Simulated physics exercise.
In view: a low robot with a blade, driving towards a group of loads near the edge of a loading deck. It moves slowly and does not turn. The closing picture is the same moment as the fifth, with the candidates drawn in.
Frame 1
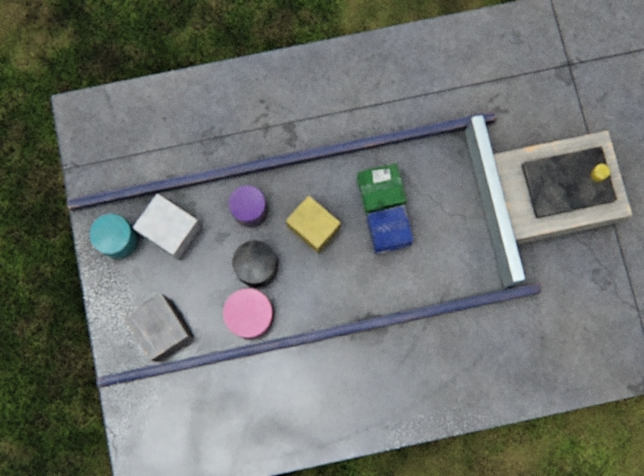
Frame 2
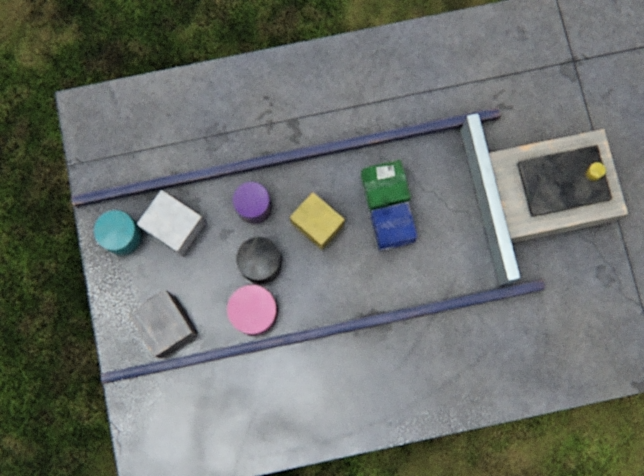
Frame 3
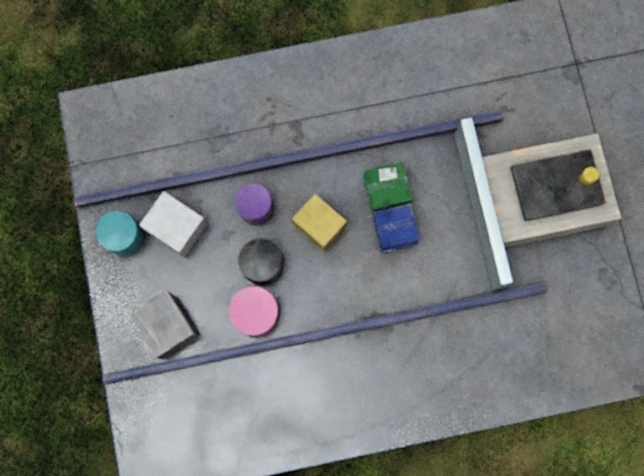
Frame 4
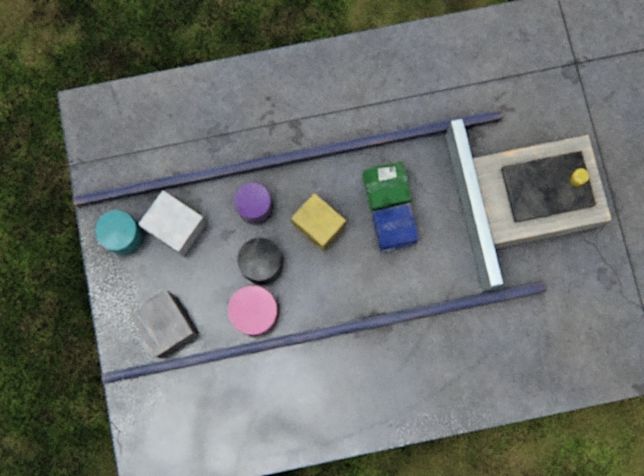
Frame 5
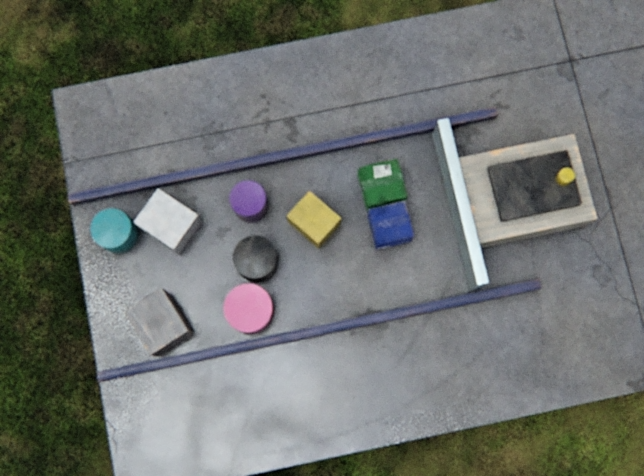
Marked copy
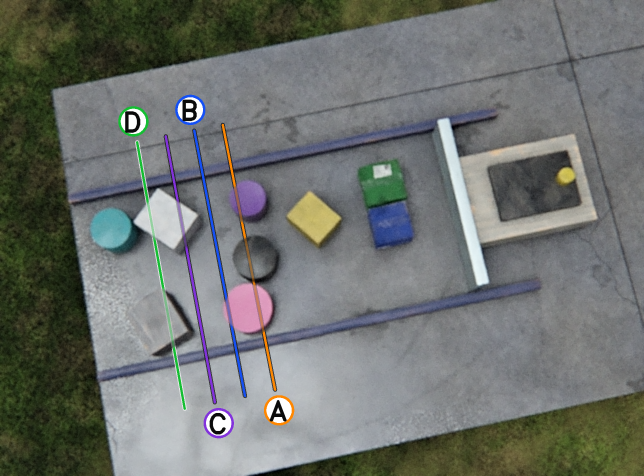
A low robot with a blade creeping left between two rails towards scattered coloured blocks and canisters, which stay still.
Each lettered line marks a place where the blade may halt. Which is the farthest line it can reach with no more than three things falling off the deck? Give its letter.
Up to line D.
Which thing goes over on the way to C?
The turquoise canister goes over.
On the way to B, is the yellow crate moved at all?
Yes.
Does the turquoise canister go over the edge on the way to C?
By then, yes.
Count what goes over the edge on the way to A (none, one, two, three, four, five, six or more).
The count is none.
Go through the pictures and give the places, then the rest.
The first frame shows robot (563, 183); turquoise canister (114, 237); green parcel (381, 190).
The second frame shows robot (559, 182); black canister (259, 261).
The third frame shows robot (552, 186); pink pail (255, 313).
The fourth frame shows robot (542, 187); white crate (174, 224).
The fifth frame shows robot (528, 187); blue box (390, 226); turquoise canister (115, 231); green parcel (382, 185).
On the marked copy, A at (248, 254); B at (219, 260); C at (190, 266); D at (160, 272).
Following D. Soon after the start, robot (420, 209); purple pail (246, 200); green parcel (319, 198).
Later, robot (309, 232); turquoise canister (92, 233); white crate (133, 224).
In the end, robot (223, 250); turquoise canister over the edge; white crate (70, 226); one fallen.
As for the rest, A is within the limit but short; B is within the limit but short; C is within the limit but short.
